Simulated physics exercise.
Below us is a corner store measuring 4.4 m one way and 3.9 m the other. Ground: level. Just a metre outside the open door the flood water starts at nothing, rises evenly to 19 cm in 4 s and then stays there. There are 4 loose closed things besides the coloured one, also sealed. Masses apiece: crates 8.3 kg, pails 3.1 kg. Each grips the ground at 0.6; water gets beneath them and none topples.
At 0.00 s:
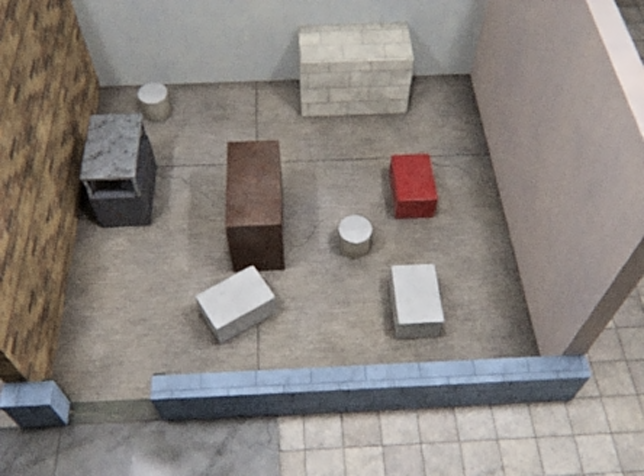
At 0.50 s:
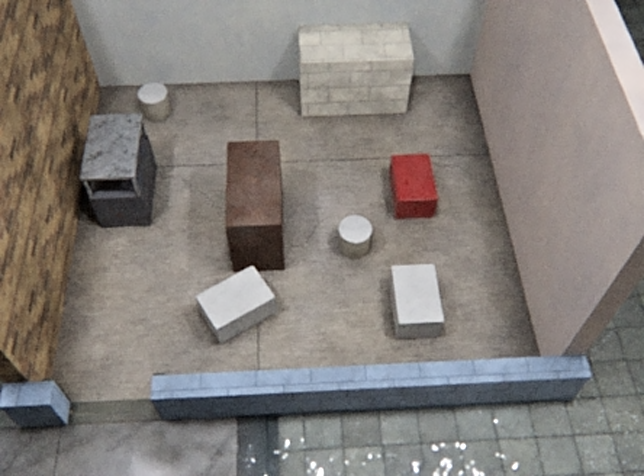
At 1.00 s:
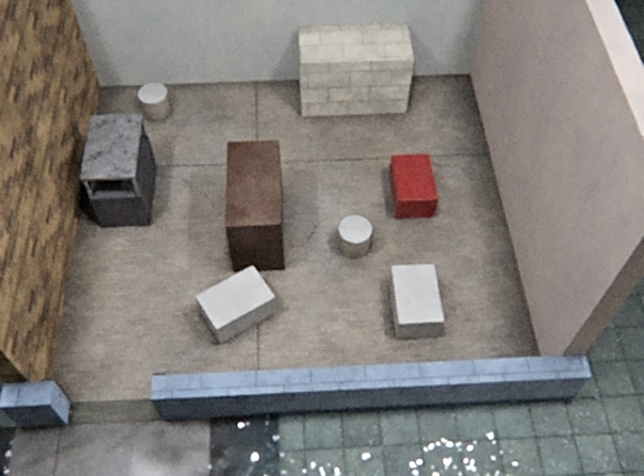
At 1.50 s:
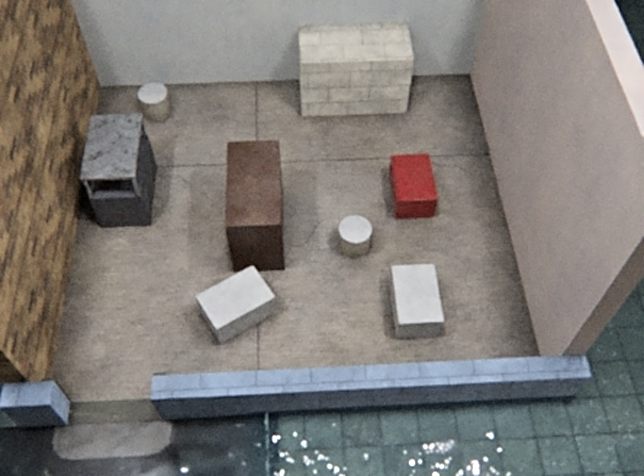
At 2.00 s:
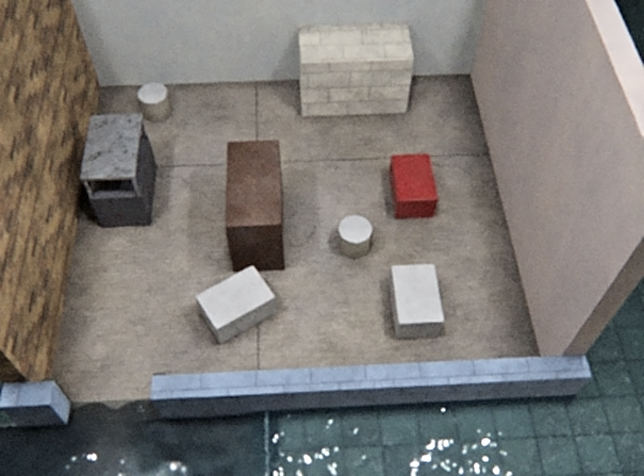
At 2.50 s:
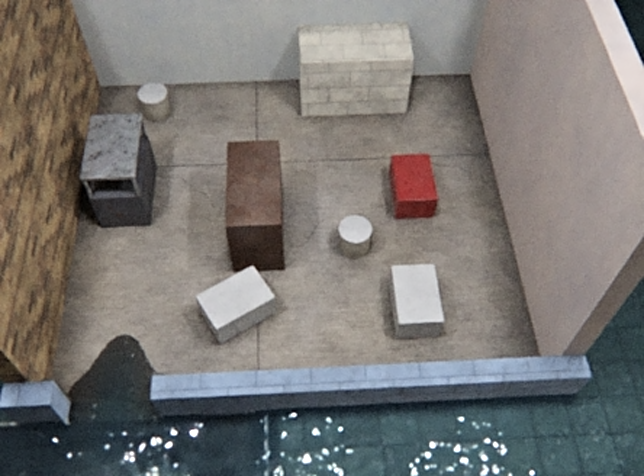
The video shows a walled room from above, with a red crate, pale blocks and other furnishings, as dark water spreads across the paving outside and then enters through the front gap, while the objects inside stay still.
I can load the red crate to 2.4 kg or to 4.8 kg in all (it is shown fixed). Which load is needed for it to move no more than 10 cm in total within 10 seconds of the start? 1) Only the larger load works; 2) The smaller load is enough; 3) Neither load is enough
The answer is 2.
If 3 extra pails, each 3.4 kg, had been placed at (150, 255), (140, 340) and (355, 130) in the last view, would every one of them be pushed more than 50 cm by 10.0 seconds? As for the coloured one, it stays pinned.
Result, in turn - exceeds it; exceeds it; falls shy.
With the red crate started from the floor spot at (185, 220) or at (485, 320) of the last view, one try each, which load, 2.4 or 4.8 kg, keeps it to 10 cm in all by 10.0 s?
Try by try, no option works; any option works.
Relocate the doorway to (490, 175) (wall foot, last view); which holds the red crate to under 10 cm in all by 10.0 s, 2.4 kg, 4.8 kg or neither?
If so, then both options fall short.
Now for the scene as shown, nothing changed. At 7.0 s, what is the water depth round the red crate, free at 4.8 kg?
Around 0 cm.
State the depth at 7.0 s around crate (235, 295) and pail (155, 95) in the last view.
Around 3 cm and 6 cm.
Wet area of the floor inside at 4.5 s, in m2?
About 4.0 m2.
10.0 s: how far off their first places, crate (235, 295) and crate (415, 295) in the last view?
The first is 80 cm from its start, the second 0 cm.
After 3.5 s the red crate would be 0 cm from its start with 2.4 kg and 0 cm from its start with 4.8 kg; 0 cm of water round it then.
After 4.5 s the red crate would be 0 cm from its start with 2.4 kg and 0 cm from its start with 4.8 kg; 0 cm of water round it then.
After 7.0 s the red crate would be 0 cm from its start with 2.4 kg and 0 cm from its start with 4.8 kg; 0 cm of water round it then.
After 10.0 s the red crate would be 1 cm from its start with 2.4 kg and 0 cm from its start with 4.8 kg; 2 cm of water round it then.
